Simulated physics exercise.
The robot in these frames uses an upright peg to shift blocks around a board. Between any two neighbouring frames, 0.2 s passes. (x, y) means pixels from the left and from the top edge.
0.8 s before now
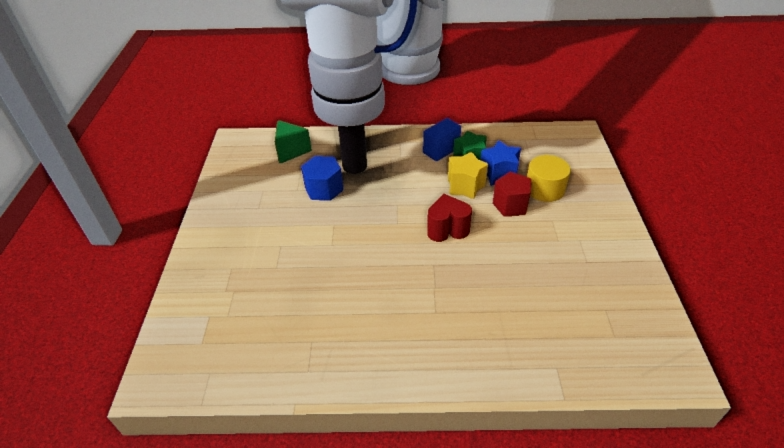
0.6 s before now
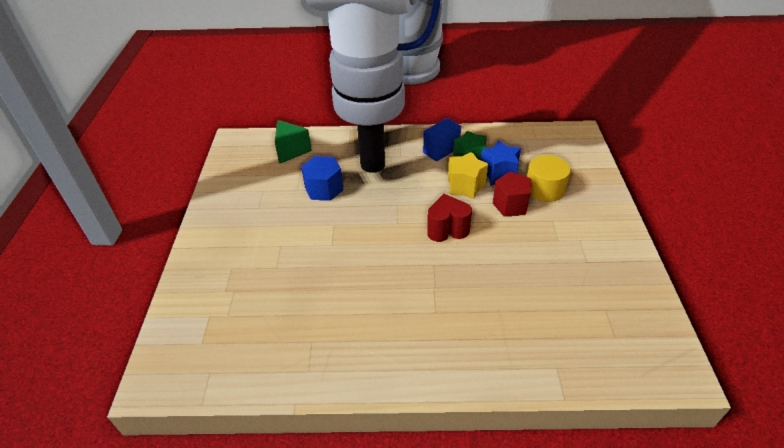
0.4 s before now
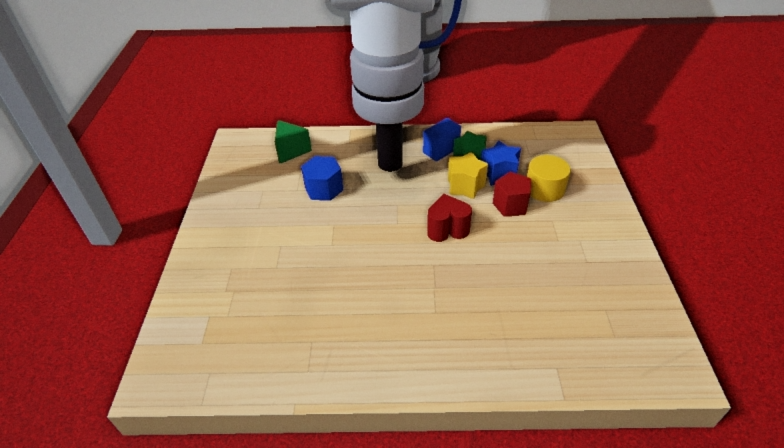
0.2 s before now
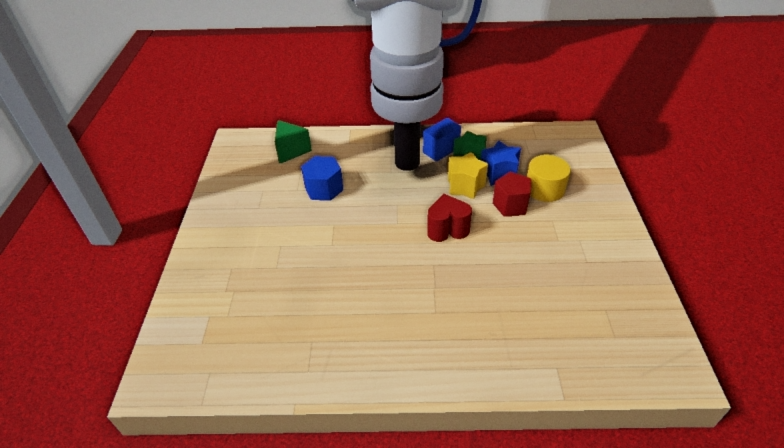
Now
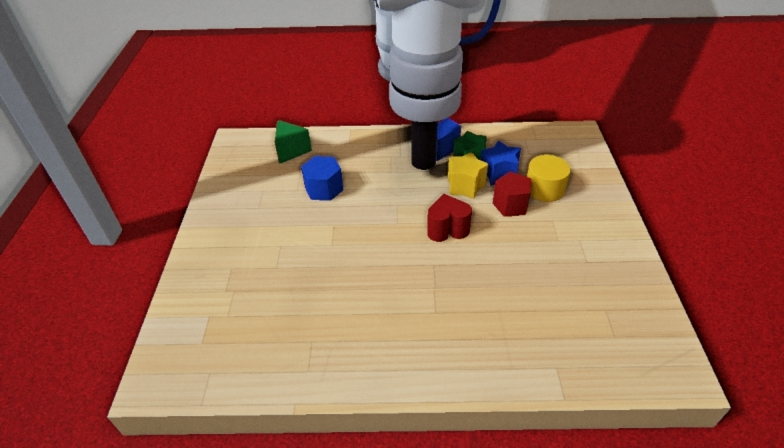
A pale wooden board rests on a red floor, seen from above its near edge by a still camera. A green triangular block and a blue block sit at the far left, while blue, green, yellow and red blocks cluster at the far right, with a red heart nearest. A robot arm slides its upright black peg steadily rightward from near the left blocks to the cluster's edge, while the blocks stay still.
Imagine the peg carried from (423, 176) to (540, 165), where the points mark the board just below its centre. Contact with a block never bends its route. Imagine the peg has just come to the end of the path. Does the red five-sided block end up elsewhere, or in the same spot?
If the peg follows that path, the red five-sided block stays in its place.
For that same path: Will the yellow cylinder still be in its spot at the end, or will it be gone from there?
It is carried off its spot.
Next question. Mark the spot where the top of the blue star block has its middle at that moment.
It is at (567, 155).
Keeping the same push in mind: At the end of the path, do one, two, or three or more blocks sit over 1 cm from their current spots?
Answer: 3+.
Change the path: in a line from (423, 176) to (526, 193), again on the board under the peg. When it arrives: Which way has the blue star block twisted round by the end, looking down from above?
The block spins anticlockwise.
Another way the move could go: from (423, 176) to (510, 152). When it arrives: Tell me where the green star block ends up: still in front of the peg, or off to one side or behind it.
Answer: Still ahead.
On the path given first. One third of the way, peg (464, 158); yellow star block (482, 167), turned 40° clockwise; green star block (479, 138), turned 20° anticlockwise; blue star block (506, 153), turned 15° anticlockwise.
Two thirds of the way, peg (504, 155); yellow star block (487, 168), turned 70° clockwise; green star block (495, 132), turned 75° anticlockwise; blue star block (531, 153), turned 25° anticlockwise; yellow cylinder (562, 170).
At the end, peg (543, 152); yellow star block (487, 168), turned 70° clockwise; green star block (495, 132), turned 80° anticlockwise; blue star block (567, 155); red five-sided block not moved; yellow cylinder (578, 177).
